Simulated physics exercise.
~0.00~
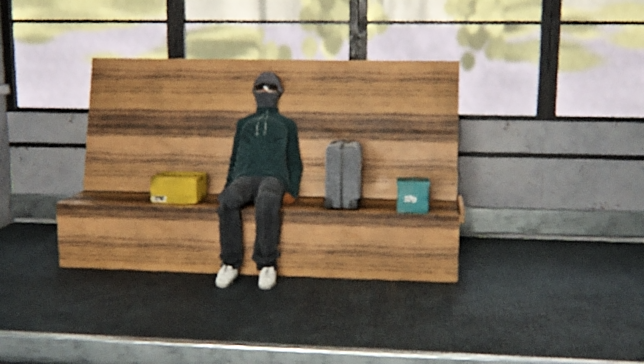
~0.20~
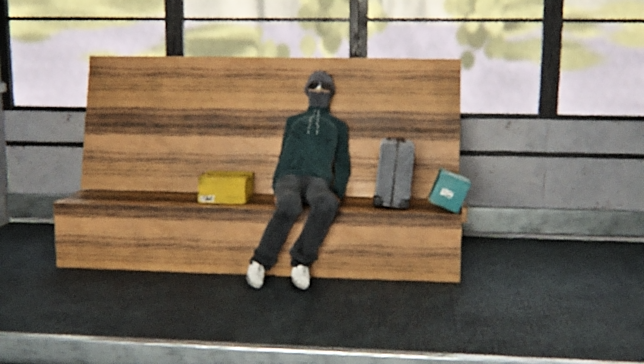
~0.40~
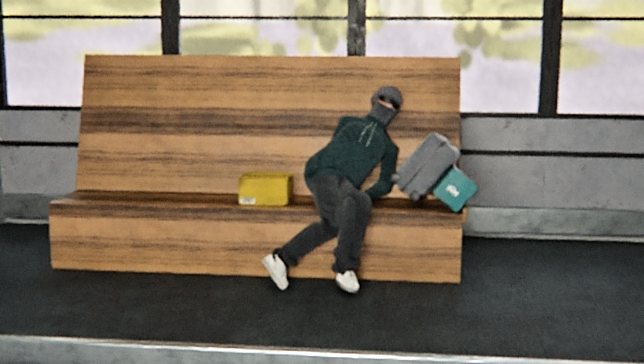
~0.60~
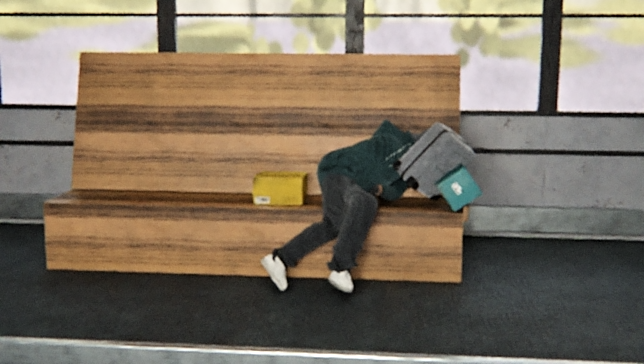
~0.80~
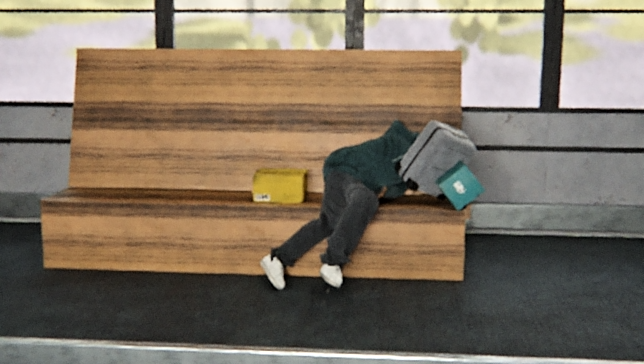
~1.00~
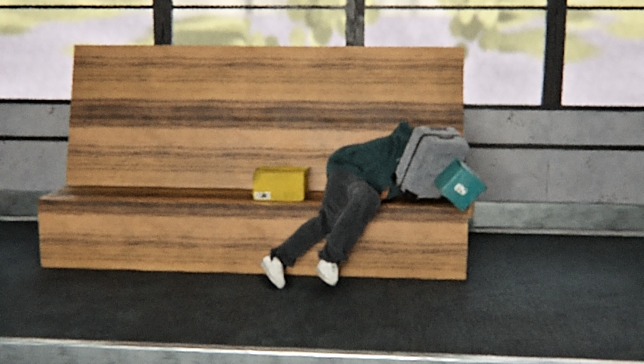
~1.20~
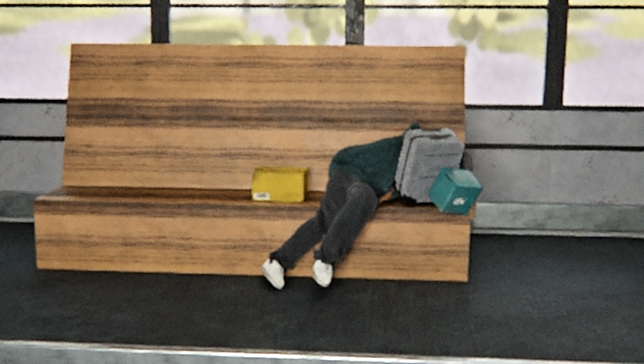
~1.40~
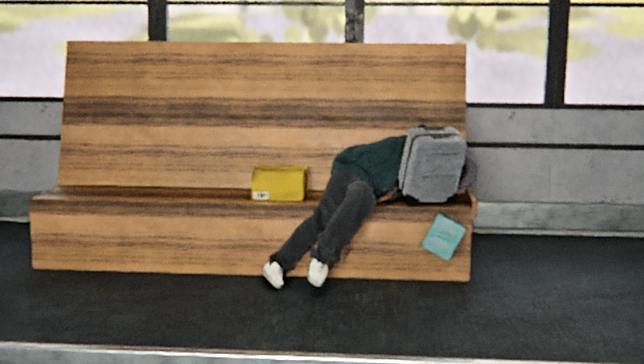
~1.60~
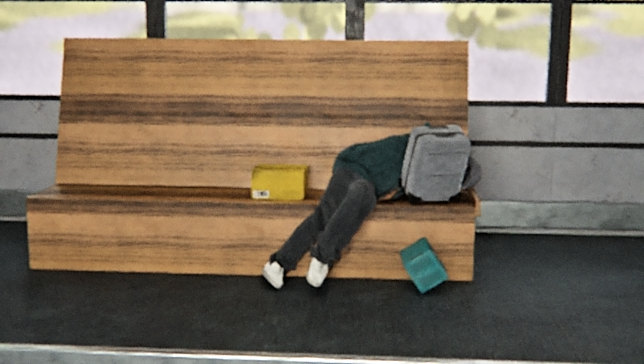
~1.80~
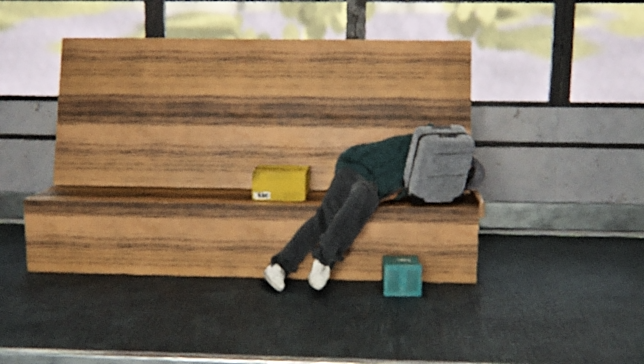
In a metro car, seen from the front, a long striped wooden bench stands beneath the windows on a dark floor. A passenger in a green hoodie, dark trousers and face covering sits limply on it, with a yellow carton to the left and an upright grey case and a teal tub to the right. Everything on the seat slides right, and the passenger topples sideways onto the tipping case, arms loose. The carton stops, while the tub tilts at the bench's right end. The tub then drops to the floor, leaving the passenger slumped behind the leaning case.
